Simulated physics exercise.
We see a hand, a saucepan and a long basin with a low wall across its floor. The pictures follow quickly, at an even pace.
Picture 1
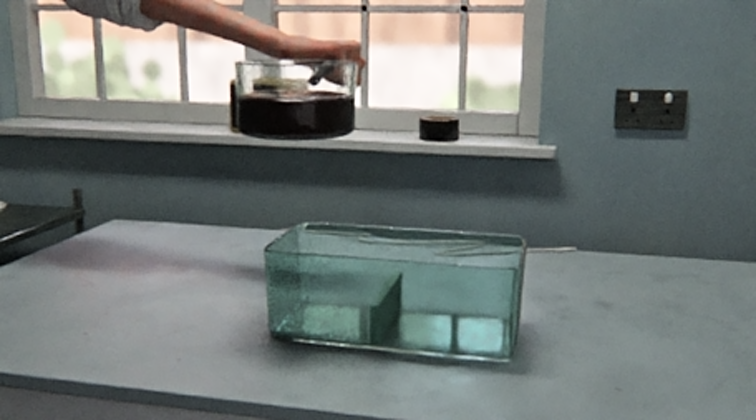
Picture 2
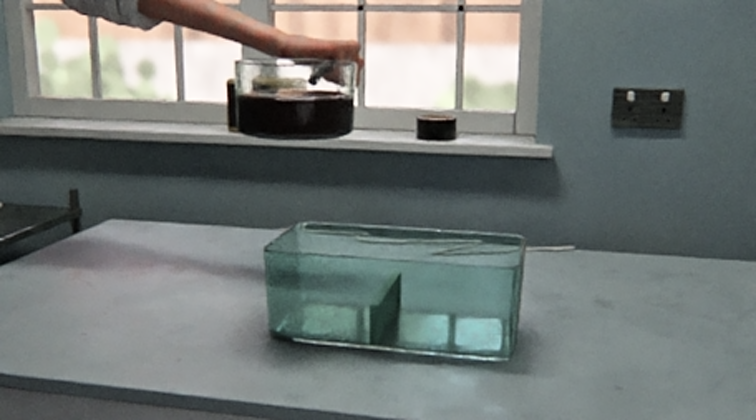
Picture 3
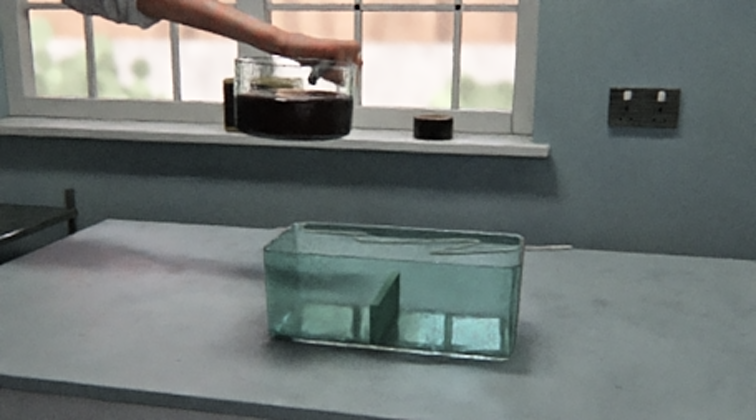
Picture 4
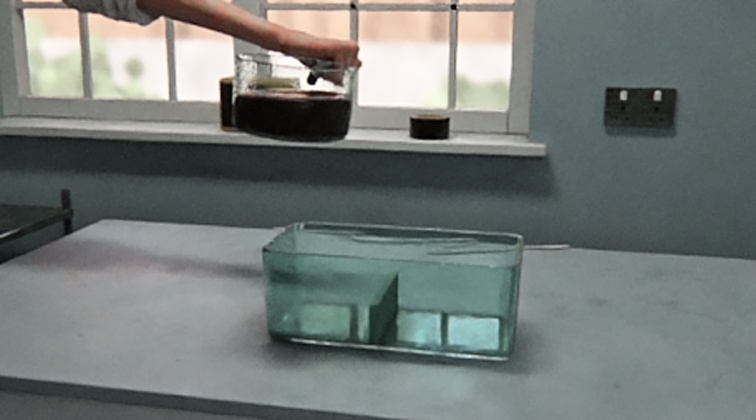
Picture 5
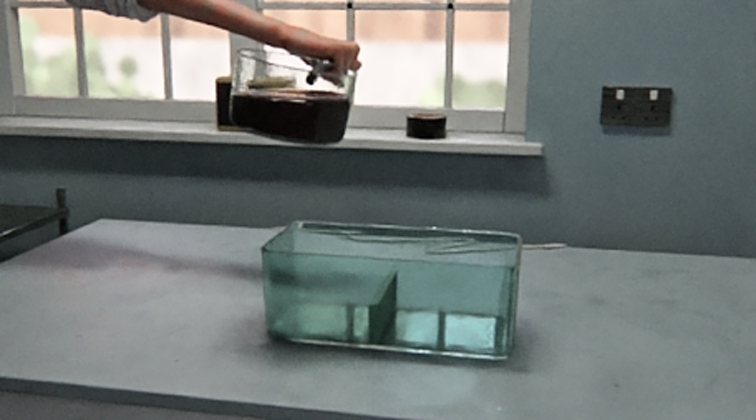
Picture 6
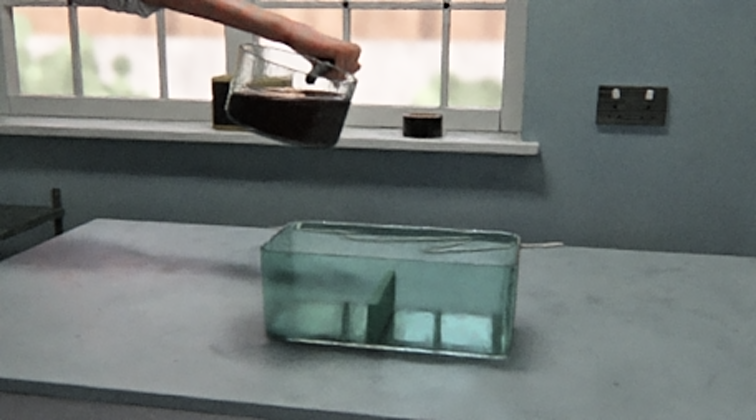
A hand reaching in from the upper left holds a clear glass saucepan of dark coffee above a grey table, seen from the front and slightly above in a blue-grey room with a white-framed window. Below sits a long, greenish see-through basin with a low wall across its floor, a black socket on the wall at right. The pan starts level, then leans gradually rightward, its right side dipping, while the view shifts very slightly.
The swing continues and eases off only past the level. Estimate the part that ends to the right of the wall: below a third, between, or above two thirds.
It comes to between a third and two thirds.
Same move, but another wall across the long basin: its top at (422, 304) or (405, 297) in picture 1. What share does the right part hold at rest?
First some 15, then 30 per cent.
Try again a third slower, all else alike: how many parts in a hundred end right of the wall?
Near 65 %.
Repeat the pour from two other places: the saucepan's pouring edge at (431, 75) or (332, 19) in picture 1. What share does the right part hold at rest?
Roughly 95 per cent, and 40 per cent.
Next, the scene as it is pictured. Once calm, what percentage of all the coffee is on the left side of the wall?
It comes to 45 per cent or so.
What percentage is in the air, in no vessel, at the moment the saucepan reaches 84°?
Close to 40 per cent.
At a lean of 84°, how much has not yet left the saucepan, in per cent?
Near 55 %.
A moment on, the tilt is 84° and 56 per cent is still to pour, 0 is left of the wall and 3 right of it.
Next, the tilt is 119° and 7 per cent is still to pour, 25 is left of the wall and 54 right of it.
Then the tilt is 122° and 0 per cent is still to pour, 44 is left of the wall and 54 right of it.
Later the tilt is 122° and 0 per cent is still to pour, 44 is left of the wall and 54 right of it.
At rest 44 per cent lies left of the wall, 54 right of it and 2 outside.
